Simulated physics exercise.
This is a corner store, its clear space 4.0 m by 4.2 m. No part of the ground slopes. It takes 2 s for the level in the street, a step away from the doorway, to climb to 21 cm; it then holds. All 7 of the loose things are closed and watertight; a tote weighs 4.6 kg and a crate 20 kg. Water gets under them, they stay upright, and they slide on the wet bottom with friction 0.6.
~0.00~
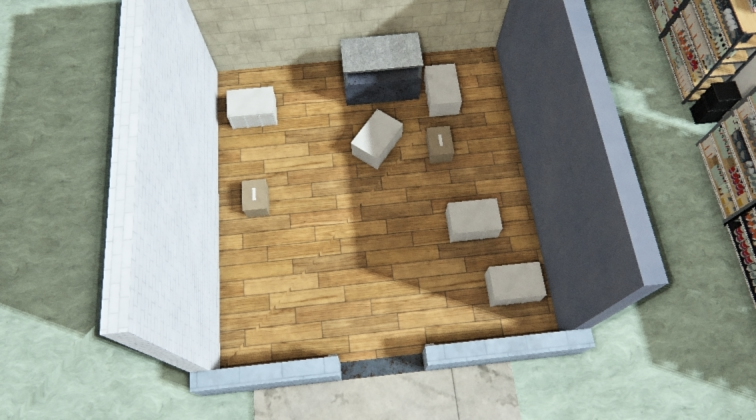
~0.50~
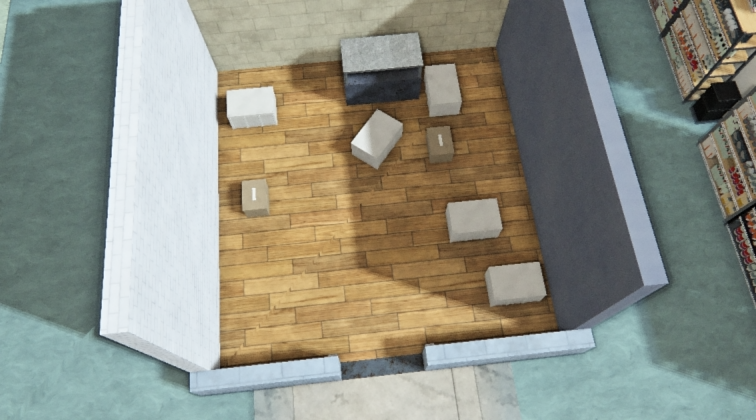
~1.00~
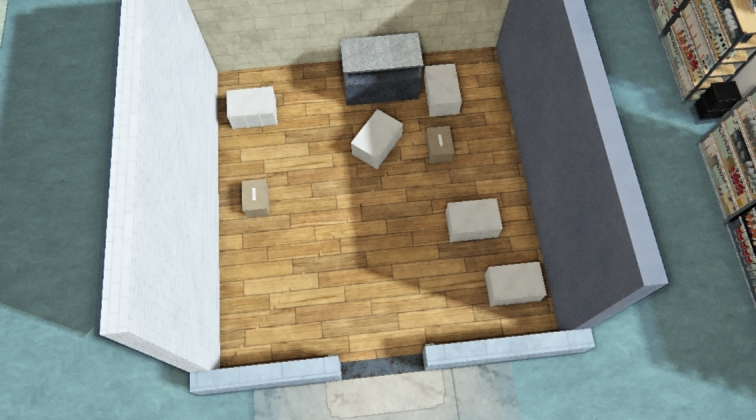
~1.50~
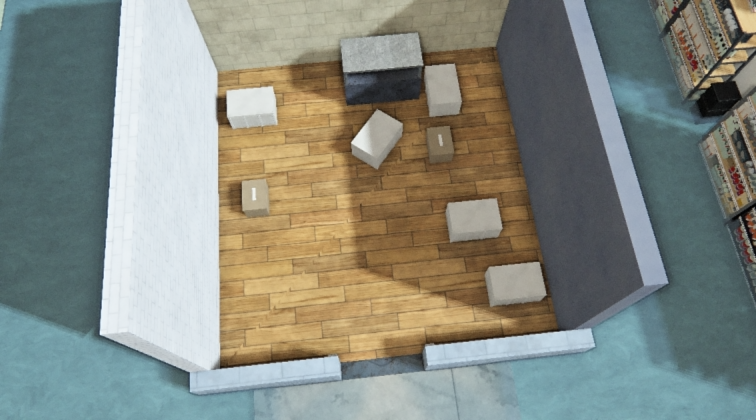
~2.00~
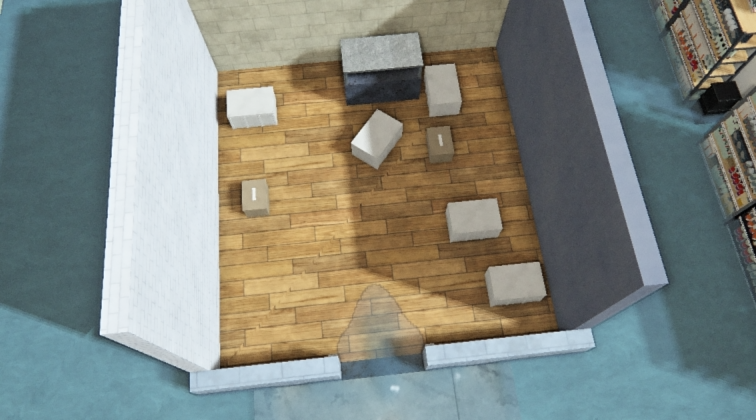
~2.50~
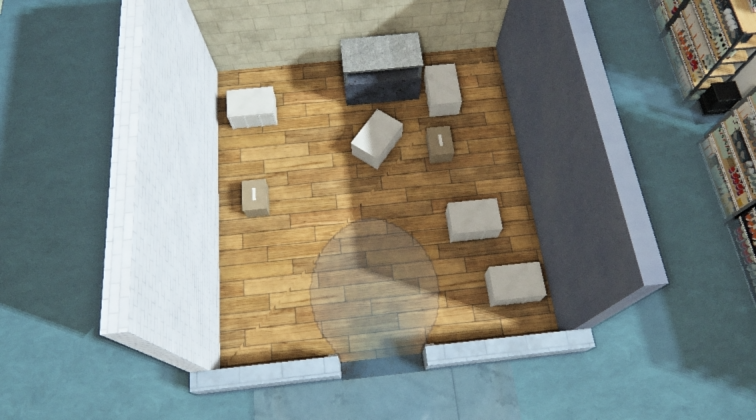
Corner store seen from above, pale boxes standing still on wooden floorboards as a shallow sheet of water spreads in through the doorway.
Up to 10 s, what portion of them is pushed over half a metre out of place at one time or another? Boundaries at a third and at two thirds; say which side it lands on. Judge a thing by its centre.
I'm guessing the result is few.
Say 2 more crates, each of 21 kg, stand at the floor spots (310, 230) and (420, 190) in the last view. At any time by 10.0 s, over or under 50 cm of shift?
Taking them in order, the first is beyond that distance and the second is beyond that distance.
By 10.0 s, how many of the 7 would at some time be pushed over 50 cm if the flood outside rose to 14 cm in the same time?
That would give 1.
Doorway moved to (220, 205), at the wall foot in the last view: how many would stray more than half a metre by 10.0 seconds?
In that case the number is 4.
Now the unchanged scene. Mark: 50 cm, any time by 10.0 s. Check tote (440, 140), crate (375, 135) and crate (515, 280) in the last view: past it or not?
Result, in turn: Exceeded / stayed within / stayed within.
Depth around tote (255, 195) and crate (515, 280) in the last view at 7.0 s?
9 and 3 cm.
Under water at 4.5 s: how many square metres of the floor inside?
My estimate is roughly 11.5 m2.
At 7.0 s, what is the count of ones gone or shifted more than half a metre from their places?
2 in all.
After 3.5 s 0 of 7 are over 50 cm from their spots; 0 afloat.
After 4.5 s 0 of 7 are over 50 cm from their spots; 0 afloat.
After 7.0 s 2 of 7 are over 50 cm from their spots; 3 afloat.
After 10.0 s 1 of 7 are over 50 cm from their spots, and 2 have been at some point; 5 afloat.
